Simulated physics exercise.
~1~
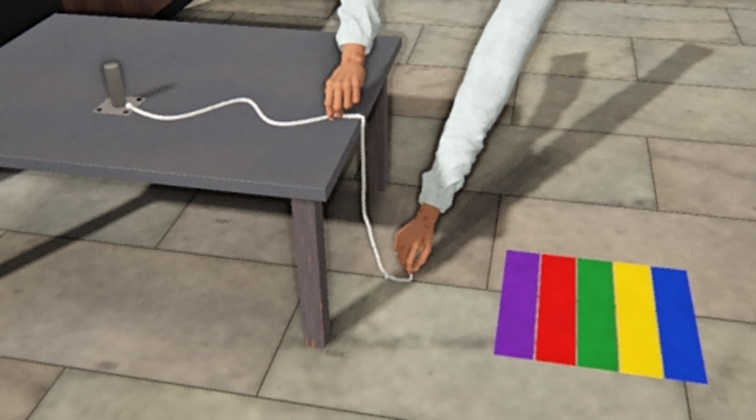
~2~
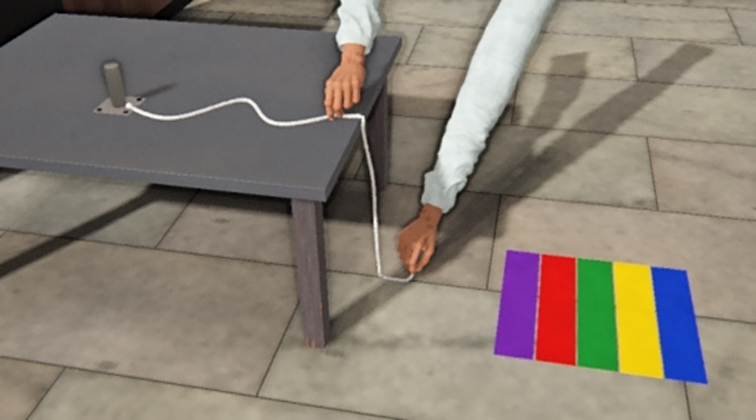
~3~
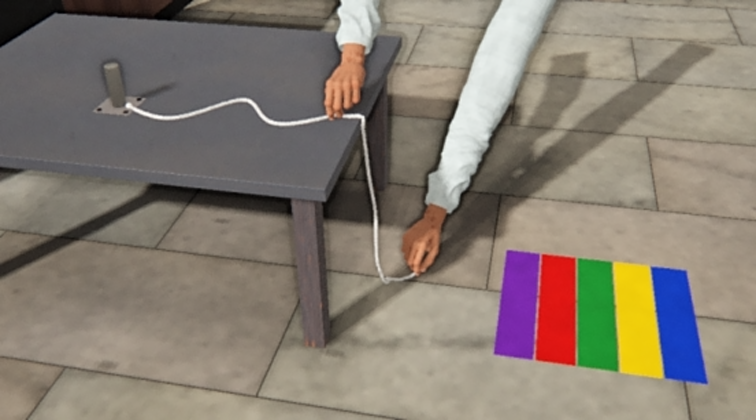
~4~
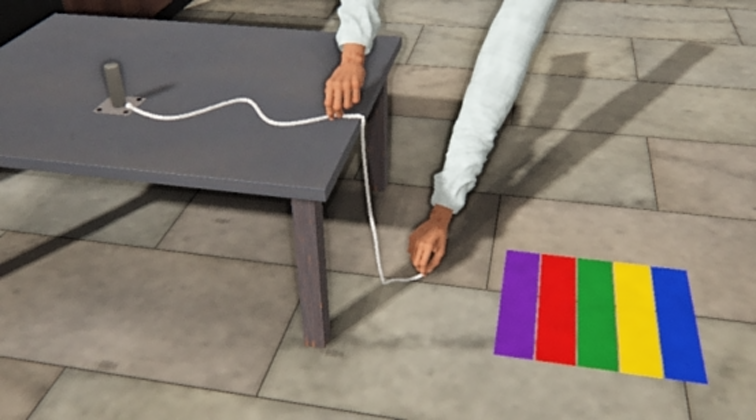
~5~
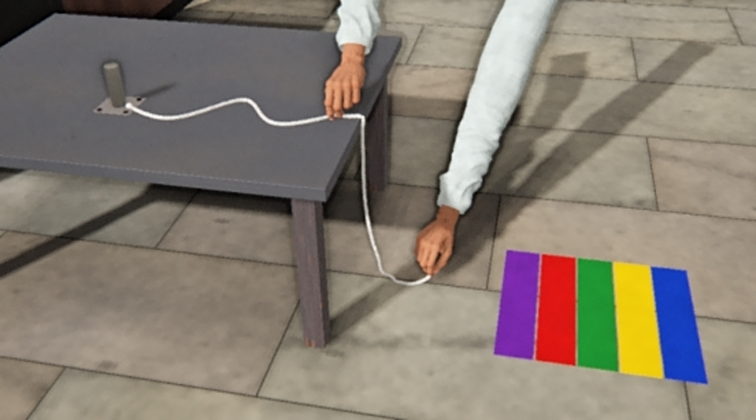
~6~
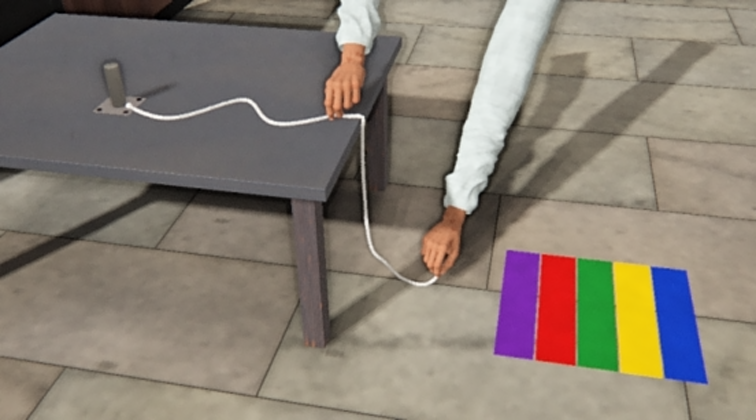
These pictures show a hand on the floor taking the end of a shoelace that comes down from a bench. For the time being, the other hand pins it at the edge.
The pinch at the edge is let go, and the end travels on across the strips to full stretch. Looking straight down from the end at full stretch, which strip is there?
The green strip is there.
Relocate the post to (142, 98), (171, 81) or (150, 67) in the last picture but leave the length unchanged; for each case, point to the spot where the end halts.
Near (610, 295); near (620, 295); near (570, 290).
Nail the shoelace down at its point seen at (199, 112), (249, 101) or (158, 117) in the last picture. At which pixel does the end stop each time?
It comes to rest around (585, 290), (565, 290) and (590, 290) respectively.
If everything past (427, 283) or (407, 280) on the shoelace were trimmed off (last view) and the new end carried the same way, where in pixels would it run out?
Try 1: (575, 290); try 2: (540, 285).
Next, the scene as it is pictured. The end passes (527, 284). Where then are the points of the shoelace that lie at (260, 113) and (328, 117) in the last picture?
The first lands at (295, 117), while the second lands at (364, 139).
Early on, end near (527, 284); over purple.
Midway, end near (570, 289); over red.
At the end of the slack, end near (596, 292); over green. Over green.
